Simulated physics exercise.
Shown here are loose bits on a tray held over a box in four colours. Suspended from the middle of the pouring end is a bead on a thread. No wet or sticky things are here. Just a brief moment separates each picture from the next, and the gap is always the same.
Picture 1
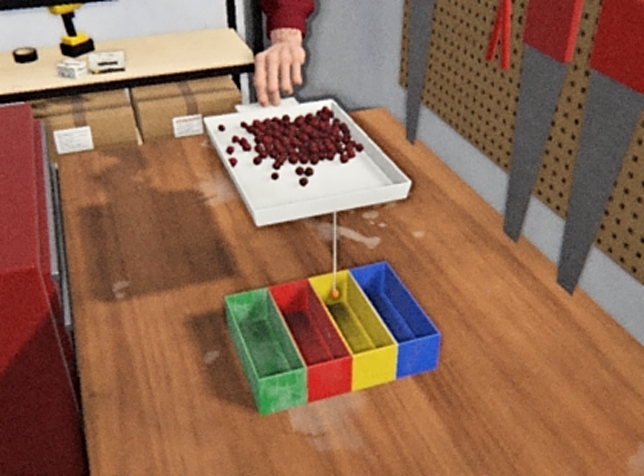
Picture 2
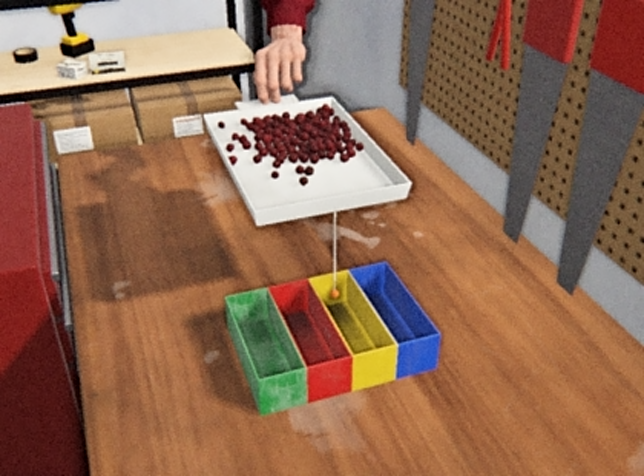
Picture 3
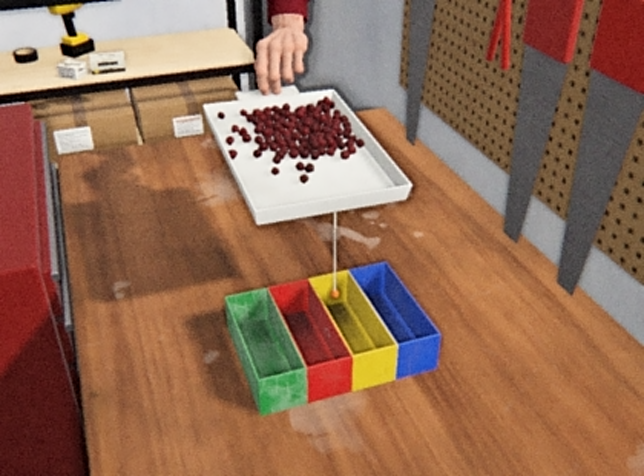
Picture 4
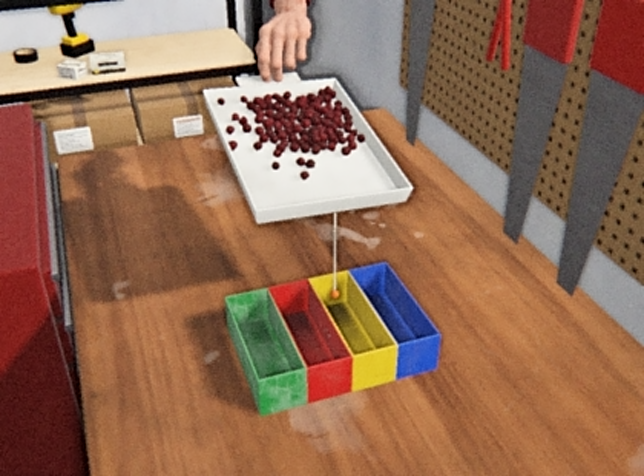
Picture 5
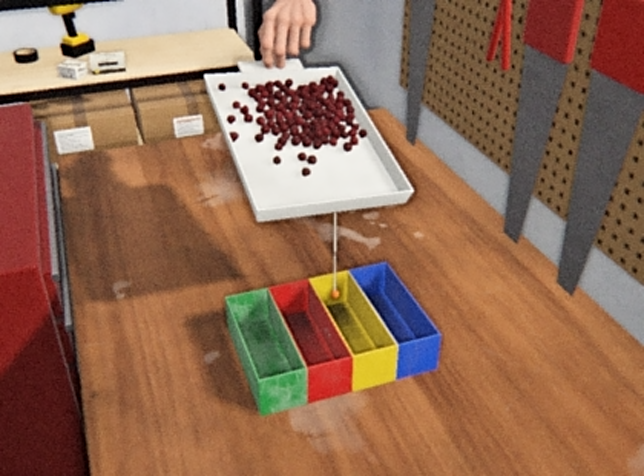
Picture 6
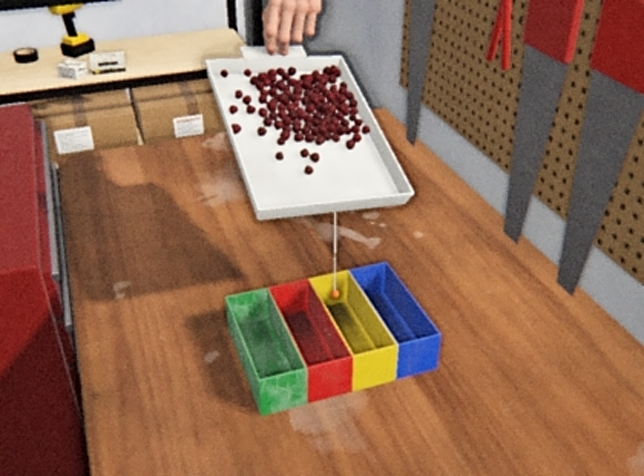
On a workshop bench, a hand raising the back of a white tray of dark red berries above a four-coloured box.
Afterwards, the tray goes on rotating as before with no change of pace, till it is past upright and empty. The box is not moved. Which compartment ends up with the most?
The blue one.
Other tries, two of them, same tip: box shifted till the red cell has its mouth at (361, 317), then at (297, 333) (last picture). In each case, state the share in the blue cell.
First position: Some 10 %; second position: Some 50 %.
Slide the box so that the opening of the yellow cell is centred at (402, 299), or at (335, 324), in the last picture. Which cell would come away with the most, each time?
First: The yellow one. Second: That blue cell.
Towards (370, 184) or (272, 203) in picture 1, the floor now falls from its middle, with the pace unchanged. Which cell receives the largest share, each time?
First: The cell in blue. Second: Green.
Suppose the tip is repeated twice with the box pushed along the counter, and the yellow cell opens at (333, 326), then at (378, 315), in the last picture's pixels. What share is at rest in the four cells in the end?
Try 1: Some 50 %; try 2: Some 90 %.
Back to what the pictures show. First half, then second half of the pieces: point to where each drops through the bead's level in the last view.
It passes near (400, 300) first and then near (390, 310).
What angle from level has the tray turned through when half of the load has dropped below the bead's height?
115° or so.
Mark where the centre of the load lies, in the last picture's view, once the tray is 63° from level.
(366, 181).
Just after the last frame, tray tipped steeply; the larger part on the tray; just a few in the yellow cell; just a few in the blue cell; about a tenth falling or outside the box.
A moment on, tray tipped past a quarter turn; roughly two thirds on the tray; about a tenth in the blue cell; about a tenth in the yellow cell; just a few in the green cell; just a few in the red cell; about a tenth falling or outside the box.
Further on, tray tipped past a quarter turn; roughly half in the blue cell; roughly a quarter in the yellow cell; about a tenth in the red cell; just a few in the green cell; roughly a quarter falling or outside the box.
When it is over, tray tipped past a quarter turn; roughly half in the blue cell; roughly a quarter in the yellow cell; about a tenth in the red cell; just a few in the green cell; roughly a quarter outside the box.
